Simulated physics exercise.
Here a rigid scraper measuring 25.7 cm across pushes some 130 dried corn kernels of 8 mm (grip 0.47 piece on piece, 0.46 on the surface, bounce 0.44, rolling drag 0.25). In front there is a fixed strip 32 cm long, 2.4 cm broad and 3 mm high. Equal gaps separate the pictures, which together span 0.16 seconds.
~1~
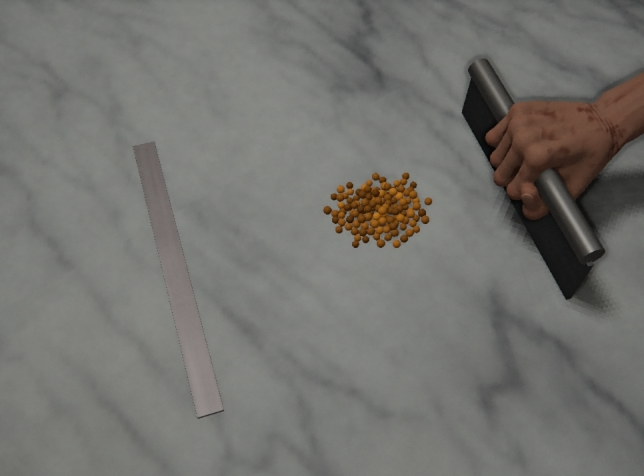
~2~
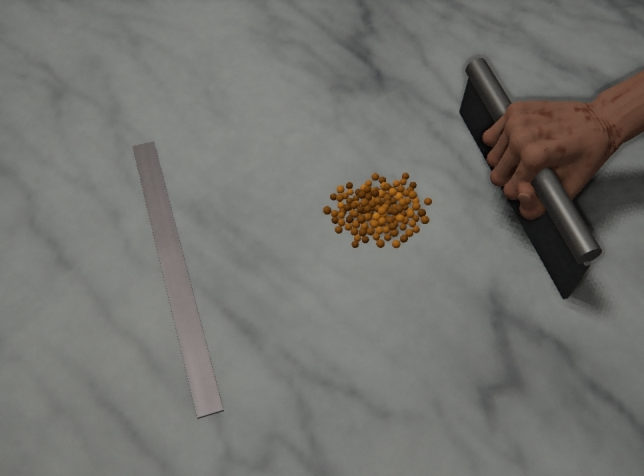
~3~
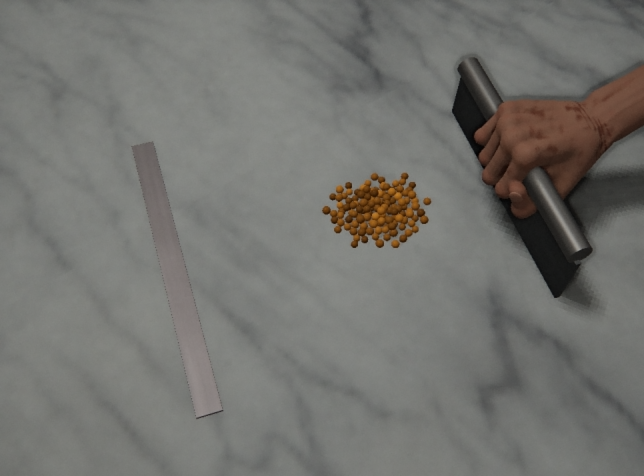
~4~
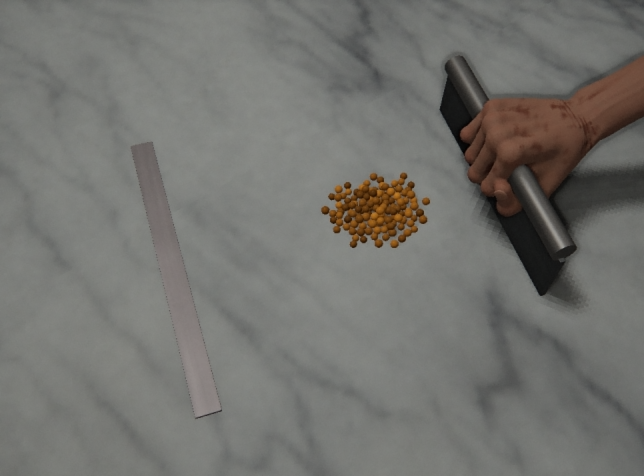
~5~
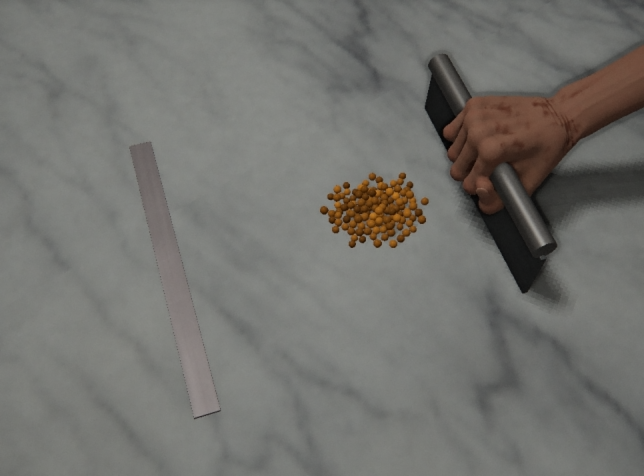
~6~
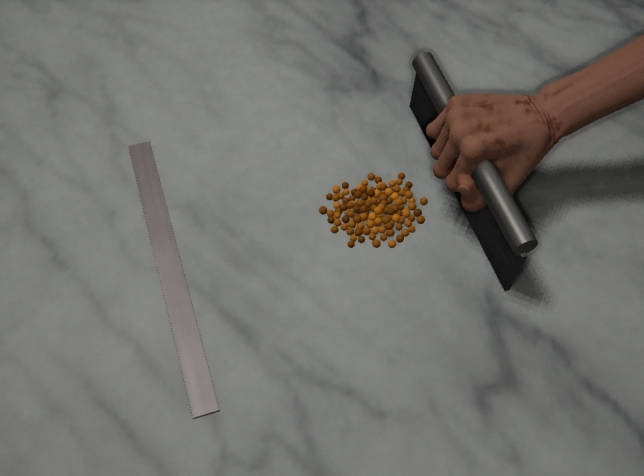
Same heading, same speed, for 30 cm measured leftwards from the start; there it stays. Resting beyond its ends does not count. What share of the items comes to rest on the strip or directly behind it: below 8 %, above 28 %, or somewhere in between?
Below 8 %.
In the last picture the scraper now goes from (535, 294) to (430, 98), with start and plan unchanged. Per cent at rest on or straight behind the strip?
Somewhere above 5, then.
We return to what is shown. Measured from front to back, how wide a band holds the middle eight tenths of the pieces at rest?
About 14 cm.
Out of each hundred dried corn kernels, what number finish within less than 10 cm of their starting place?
My estimate is some 5 percent.
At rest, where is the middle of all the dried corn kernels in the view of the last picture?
Centre at rest: Approx. (213, 213).
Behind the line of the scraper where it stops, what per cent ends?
About 10 per cent.
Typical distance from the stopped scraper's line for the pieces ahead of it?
My estimate is near 3 cm.
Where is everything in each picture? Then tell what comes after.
Scraper from (585, 269) to (474, 81); moved 0.0 cm; pieces shifted so far, 0; middle of the spill at (379, 209); strip at (173, 263), in the first picture.
Scraper from (582, 268) to (472, 81); moved 0.3 cm; pieces shifted so far, 0; middle of the spill at (378, 209), in the second picture.
Scraper from (573, 267) to (464, 80); moved 1.0 cm; pieces shifted so far, 0; middle of the spill at (378, 209), in the third picture.
Scraper from (557, 265) to (451, 78); moved 2.3 cm; pieces shifted so far, 0; middle of the spill at (377, 209), in the fourth picture.
Scraper from (538, 262) to (435, 77); moved 3.9 cm; pieces shifted so far, 0; middle of the spill at (375, 209), in the fifth picture.
Scraper from (520, 260) to (420, 75); moved 5.5 cm; pieces shifted so far, 0; middle of the spill at (374, 209); strip at (169, 263), in the sixth picture.
Then, 0.25 s after the last picture, scraper 19 cm from its start, spill 11 cm wide; elsewhere 100 %.
Then, 0.51 s after the last picture, scraper 31 cm from its start, spill 16 cm wide; elsewhere 100 %.
Then, 0.73 s after the last picture, scraper 31 cm from its start, spill 17 cm wide; elsewhere 100 %.
In the end, on or straight behind the strip 0 %, elsewhere 100 %.
